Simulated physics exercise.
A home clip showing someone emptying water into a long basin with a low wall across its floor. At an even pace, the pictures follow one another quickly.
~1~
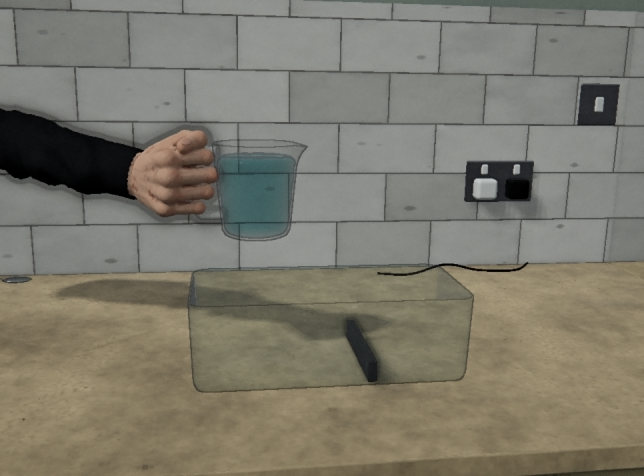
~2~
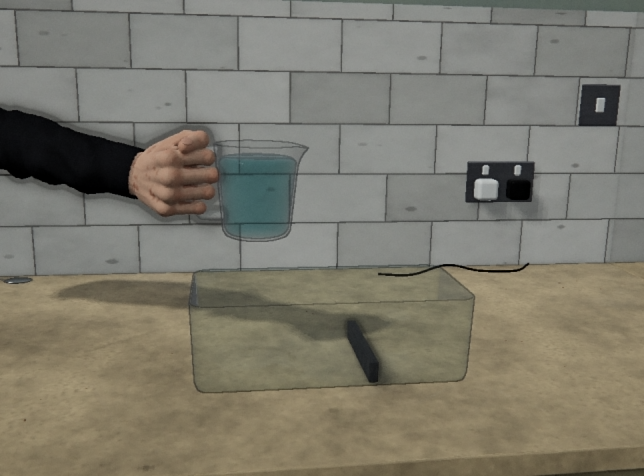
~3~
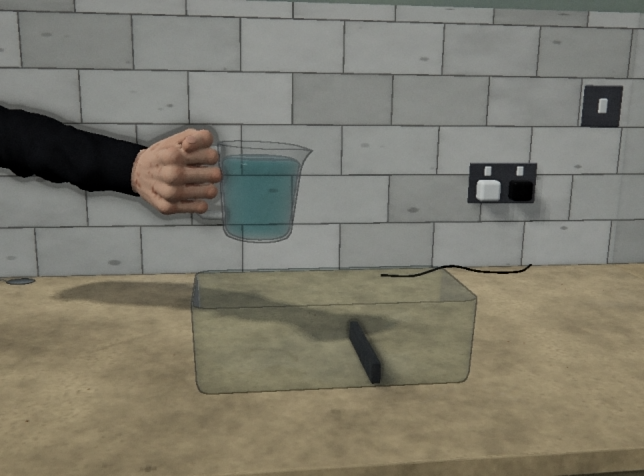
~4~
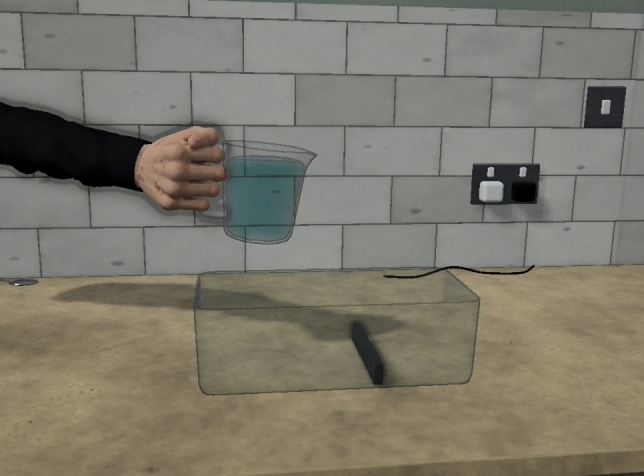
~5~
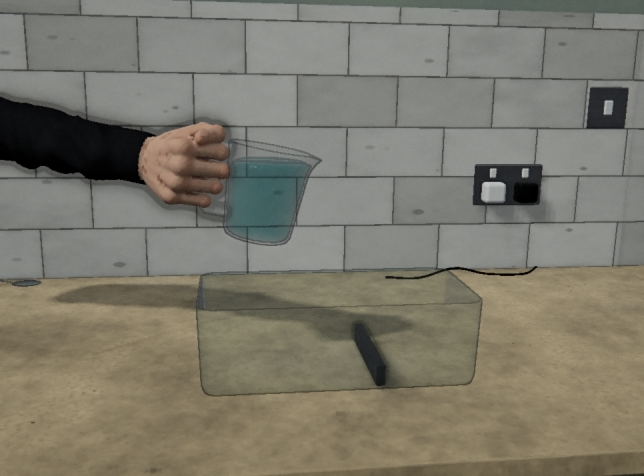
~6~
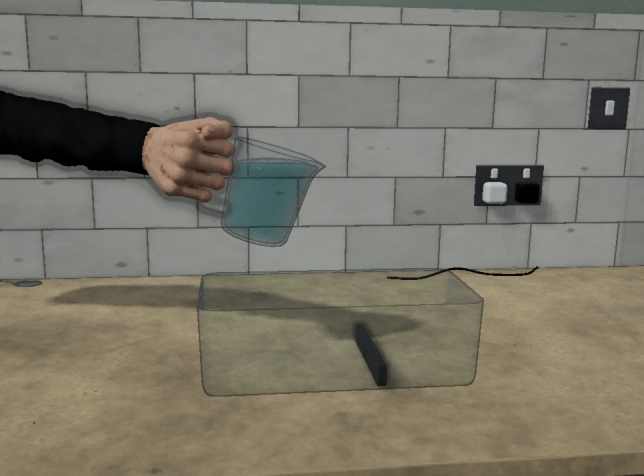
The clip shows a hand in a black sleeve holding a clear jug of blue liquid above a long, transparent basin on a counter, then gradually tilting the jug to the right while the liquid stays inside it.
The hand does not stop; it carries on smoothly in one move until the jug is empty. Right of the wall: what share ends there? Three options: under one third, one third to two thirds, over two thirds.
Answer: One third to two thirds.
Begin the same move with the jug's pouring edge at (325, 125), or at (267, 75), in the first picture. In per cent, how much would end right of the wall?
Start one gives close to 75 percent, start two close to 10 percent.
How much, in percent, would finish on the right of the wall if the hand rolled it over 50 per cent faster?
Somewhere near 35 percent.
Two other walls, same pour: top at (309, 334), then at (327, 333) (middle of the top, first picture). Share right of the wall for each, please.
Try one about 95 %, try two about 95 %.
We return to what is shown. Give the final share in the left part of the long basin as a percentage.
Roughly 50 %.
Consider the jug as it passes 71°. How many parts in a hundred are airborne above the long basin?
Airborne fraction: Approx. 20 %.
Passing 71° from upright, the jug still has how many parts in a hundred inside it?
75 in a hundred.
A moment on, the jug is tipped part way and 73 per cent is still to pour, 3 is left of the wall and 6 right of it.
Next, the jug is tipped right over and 20 per cent is still to pour, 23 is left of the wall and 41 right of it.
Then the jug is tipped right over and 1 per cent is still to pour, 48 is left of the wall and 49 right of it.
Later the jug is tipped right over and 0 per cent is still to pour, 50 is left of the wall and 50 right of it.
In the end 50 per cent lies left of the wall, 50 right of it and 1 outside.
